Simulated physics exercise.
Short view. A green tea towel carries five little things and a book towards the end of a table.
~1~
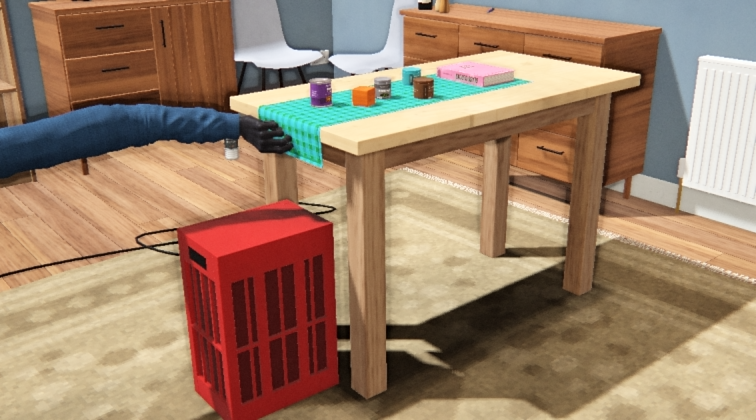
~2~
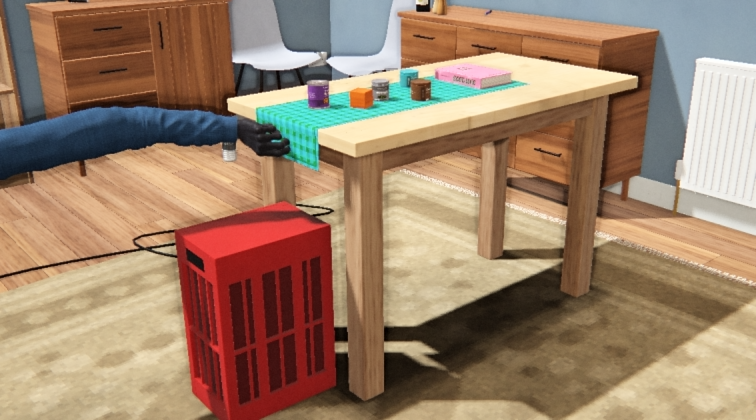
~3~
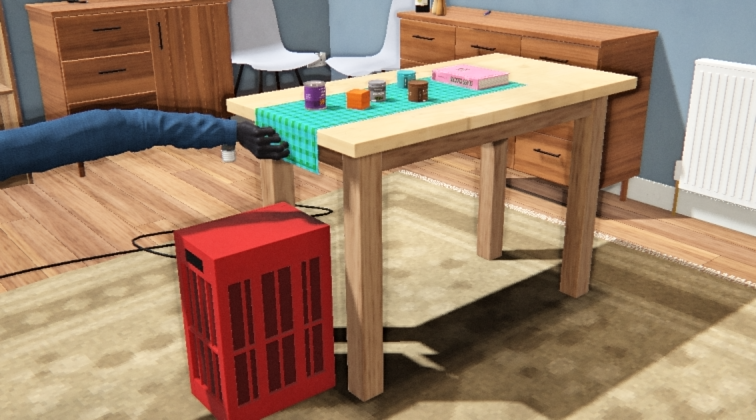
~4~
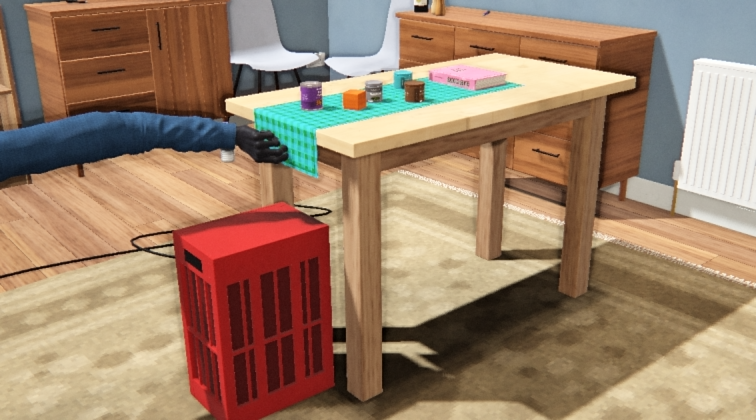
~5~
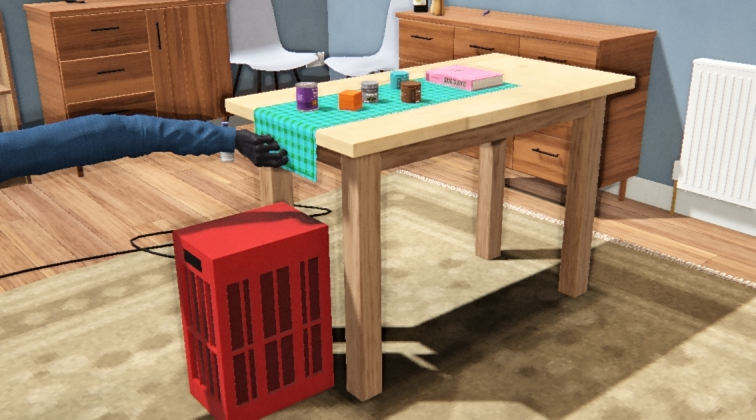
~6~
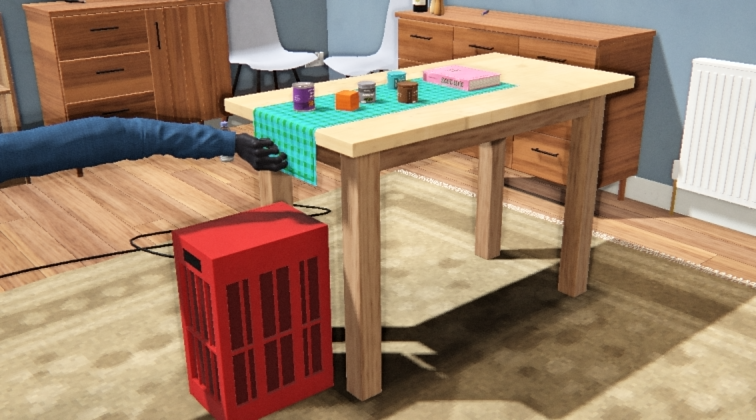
In a room with wooden cabinets, a green checked cloth lies over the end of a wooden table, carrying five small items and a pink book above a red crate. A dark-gloved hand at the left draws the cloth slightly down over the edge, and the items and book shift a little leftward with it.
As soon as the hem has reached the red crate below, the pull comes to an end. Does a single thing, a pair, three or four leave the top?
A single thing.
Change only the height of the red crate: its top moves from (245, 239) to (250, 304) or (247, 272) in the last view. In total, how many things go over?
Numbers: 3; 2.
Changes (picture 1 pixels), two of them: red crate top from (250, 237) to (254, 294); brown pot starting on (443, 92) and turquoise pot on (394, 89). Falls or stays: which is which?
The brown pot stays aboard; the turquoise pot stays aboard.
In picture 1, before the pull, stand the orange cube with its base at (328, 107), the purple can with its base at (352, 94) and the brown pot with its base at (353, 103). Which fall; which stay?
Here's how it goes: The orange cube ends up down, the purple can makes it through, and the brown pot makes it through.
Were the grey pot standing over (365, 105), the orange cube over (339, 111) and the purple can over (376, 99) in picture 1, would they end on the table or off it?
The grey pot stays put; the orange cube ends up off; the purple can stays put.
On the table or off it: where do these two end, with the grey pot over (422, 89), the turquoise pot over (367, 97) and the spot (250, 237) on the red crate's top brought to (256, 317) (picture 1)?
So the grey pot stays there, and the turquoise pot leaves.
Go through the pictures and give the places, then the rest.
Hem (323, 168); purple can (321, 80); orange cube (364, 88); grey pot (383, 78); brown pot (424, 79); turquoise pot (412, 69); top of the crate (250, 237), in the first frame.
Hem (319, 171); purple can (318, 82), in the second frame.
Hem (319, 174); orange cube (358, 91), in the third frame.
Hem (318, 178); grey pot (374, 82); top of the crate (246, 240), in the fourth frame.
Hem (317, 182); brown pot (411, 83), in the fifth frame.
Hem (317, 186); purple can (303, 84); orange cube (347, 92); grey pot (367, 82); brown pot (408, 83); turquoise pot (397, 72), in the sixth frame.
Soon after, hem near (285, 189); all still up.
After that, hem on the crate; purple can gone.
In the end, hem on the crate; purple can gone. The count of fallen things is one.
